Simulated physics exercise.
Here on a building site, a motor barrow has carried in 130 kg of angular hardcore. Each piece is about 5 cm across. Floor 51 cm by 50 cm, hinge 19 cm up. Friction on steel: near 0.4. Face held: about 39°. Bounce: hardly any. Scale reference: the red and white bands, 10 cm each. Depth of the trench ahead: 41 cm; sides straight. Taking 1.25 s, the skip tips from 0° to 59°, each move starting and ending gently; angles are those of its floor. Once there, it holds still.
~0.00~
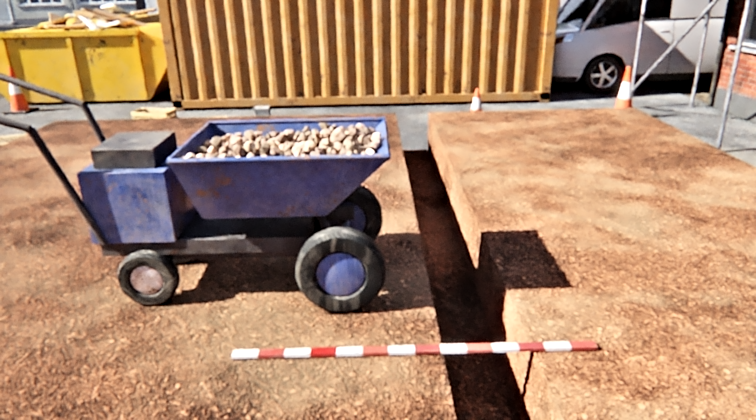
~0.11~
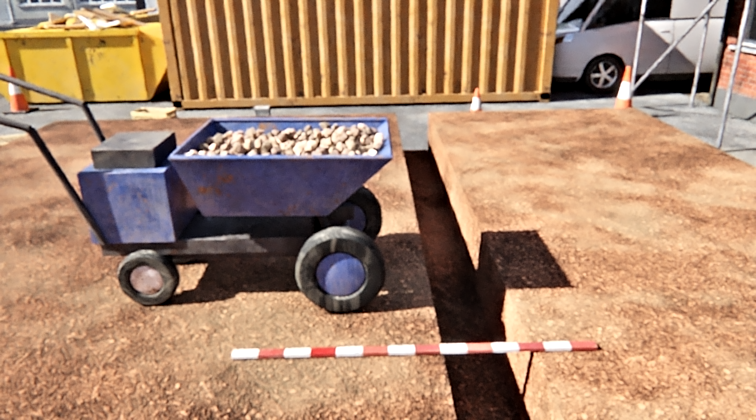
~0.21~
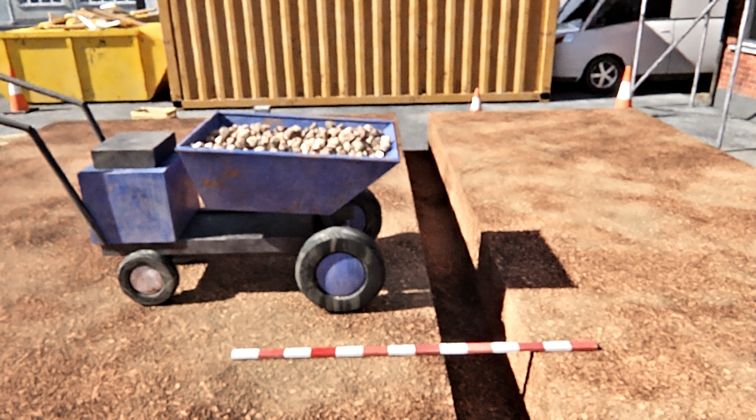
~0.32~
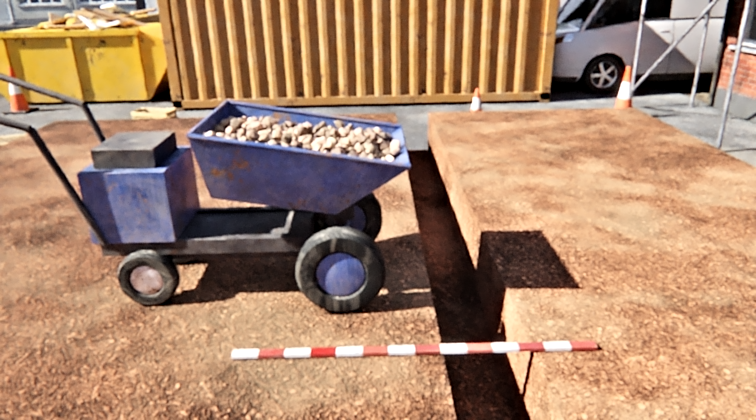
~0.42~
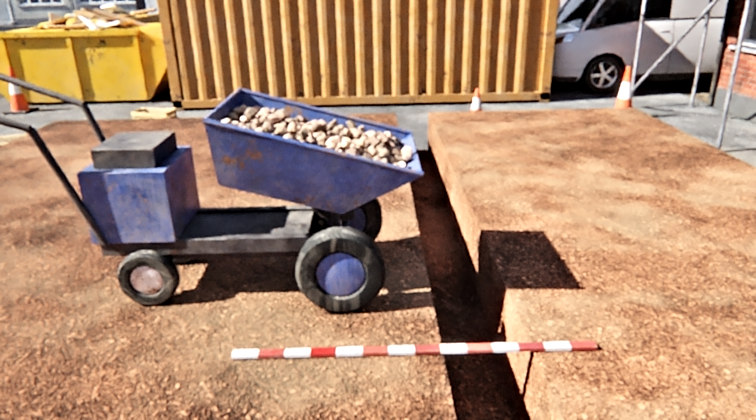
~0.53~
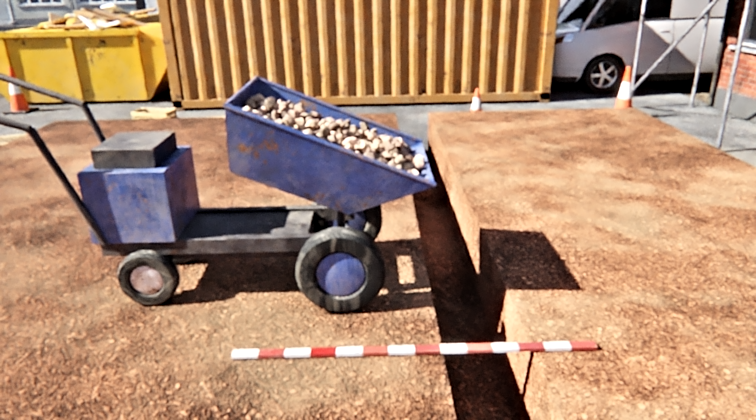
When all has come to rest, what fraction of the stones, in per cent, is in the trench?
At the end about 56 per cent of the stones are there.
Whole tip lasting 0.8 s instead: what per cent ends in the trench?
I'd put it at some 45 in a hundred.
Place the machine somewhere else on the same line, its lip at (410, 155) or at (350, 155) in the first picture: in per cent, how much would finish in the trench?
About 40 per cent first, then about 70 per cent.
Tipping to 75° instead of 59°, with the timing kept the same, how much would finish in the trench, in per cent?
Roughly 75 per cent would end in the trench.
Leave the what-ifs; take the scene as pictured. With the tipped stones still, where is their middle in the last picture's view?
In the last view, about (476, 332).
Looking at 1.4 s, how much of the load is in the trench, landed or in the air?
By that moment, roughly 10 per cent of the load.
After 0.9 s the floor is at 50°; 100 % in the skip; the foremost stones are at (453, 202).
After 1.4 s the floor is at 59°; 89 % in the skip, 10 % in the trench; the foremost stones are at (506, 266).
After 1.7 s the floor is at 59°; 63 % in the skip, 27 % in the trench, 10 % past the trench; the foremost stones are at (546, 265).
After 3.7 s the floor is at 59°; 32 % in the skip, 56 % in the trench, 12 % past the trench; the foremost stones are at (577, 281).
